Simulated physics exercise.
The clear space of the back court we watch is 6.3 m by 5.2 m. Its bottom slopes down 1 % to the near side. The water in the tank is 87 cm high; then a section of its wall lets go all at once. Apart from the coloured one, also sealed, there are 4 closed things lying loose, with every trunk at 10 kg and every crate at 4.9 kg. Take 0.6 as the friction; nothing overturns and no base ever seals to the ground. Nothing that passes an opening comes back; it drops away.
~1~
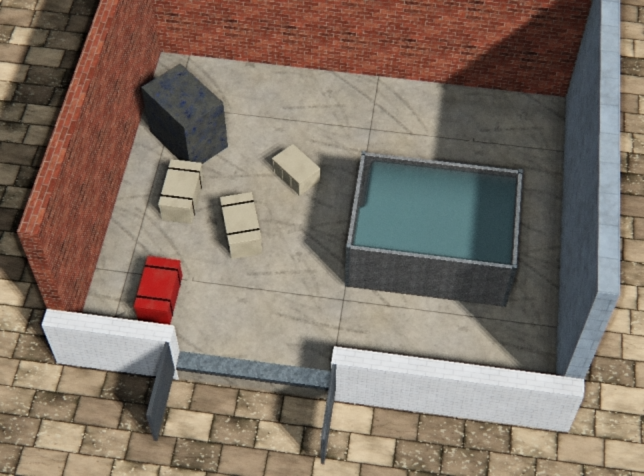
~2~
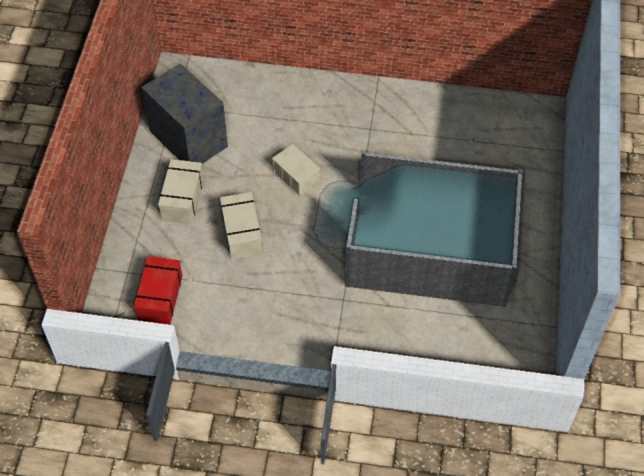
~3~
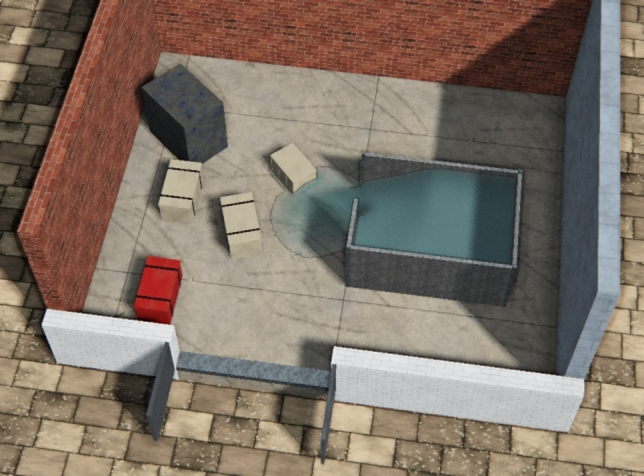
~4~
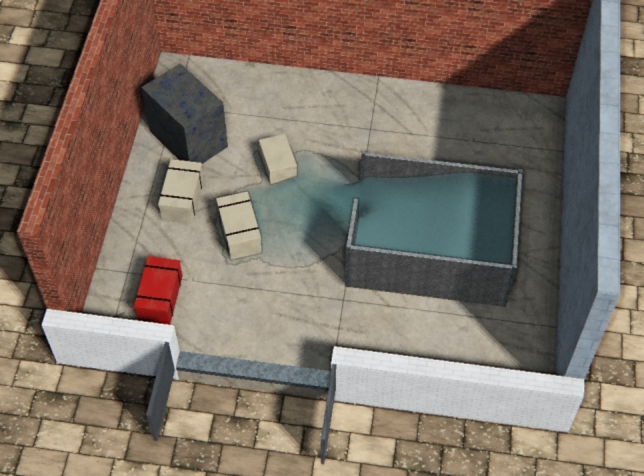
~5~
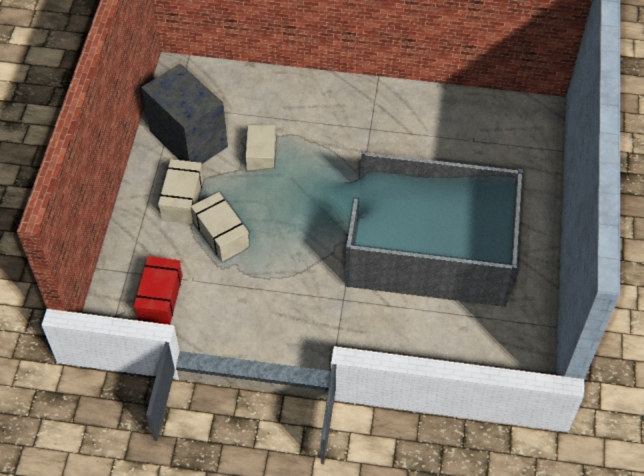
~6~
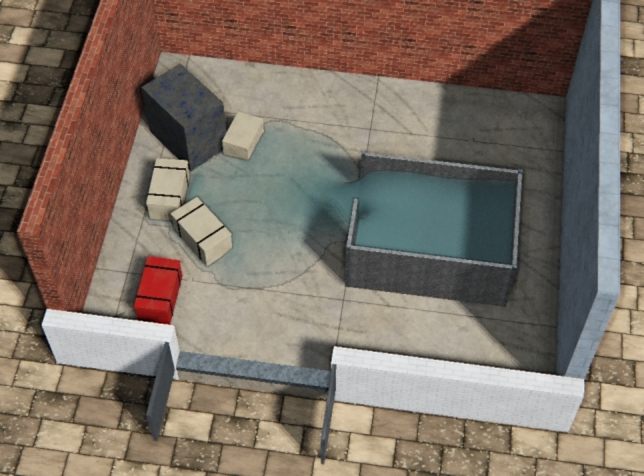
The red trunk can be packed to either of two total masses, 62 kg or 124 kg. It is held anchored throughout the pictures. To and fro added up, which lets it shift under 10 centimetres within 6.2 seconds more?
My call: Heavier, not lighter.
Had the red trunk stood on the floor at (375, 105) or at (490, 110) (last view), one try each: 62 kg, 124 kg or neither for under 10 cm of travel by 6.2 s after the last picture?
Respectively, first option suffices; first option suffices.
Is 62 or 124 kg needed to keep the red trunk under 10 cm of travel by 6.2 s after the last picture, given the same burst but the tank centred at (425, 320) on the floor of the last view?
Then only the higher weight holds it.
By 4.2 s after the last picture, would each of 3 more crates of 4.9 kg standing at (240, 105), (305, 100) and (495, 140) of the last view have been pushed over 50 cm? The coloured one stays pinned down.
Beyond it, beyond it, within it.
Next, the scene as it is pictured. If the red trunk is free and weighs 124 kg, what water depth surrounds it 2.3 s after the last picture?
Close to 17 cm deep.
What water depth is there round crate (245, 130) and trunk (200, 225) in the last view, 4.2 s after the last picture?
I'd put it at 16 cm and 22 cm respectively.
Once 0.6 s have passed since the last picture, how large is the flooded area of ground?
I'd put it close to 15 m2.
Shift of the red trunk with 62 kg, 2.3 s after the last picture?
Around 10 centimetres out of place.
Then, 0.6 s after the last picture the red trunk would be 0 cm from its start with 62 kg and 0 cm from its start with 124 kg; 5 cm of water round it then.
Then, 2.3 s after the last picture the red trunk would be 8 cm from its start with 62 kg and 0 cm from its start with 124 kg; 17 cm of water round it then.
Then, 4.2 s after the last picture the red trunk would be 72 cm from its start with 62 kg and 0 cm from its start with 124 kg; 17 cm of water round it then.
Then, 6.2 s after the last picture the red trunk would be 72 cm from its start with 62 kg and 0 cm from its start with 124 kg; 13 cm of water round it then.
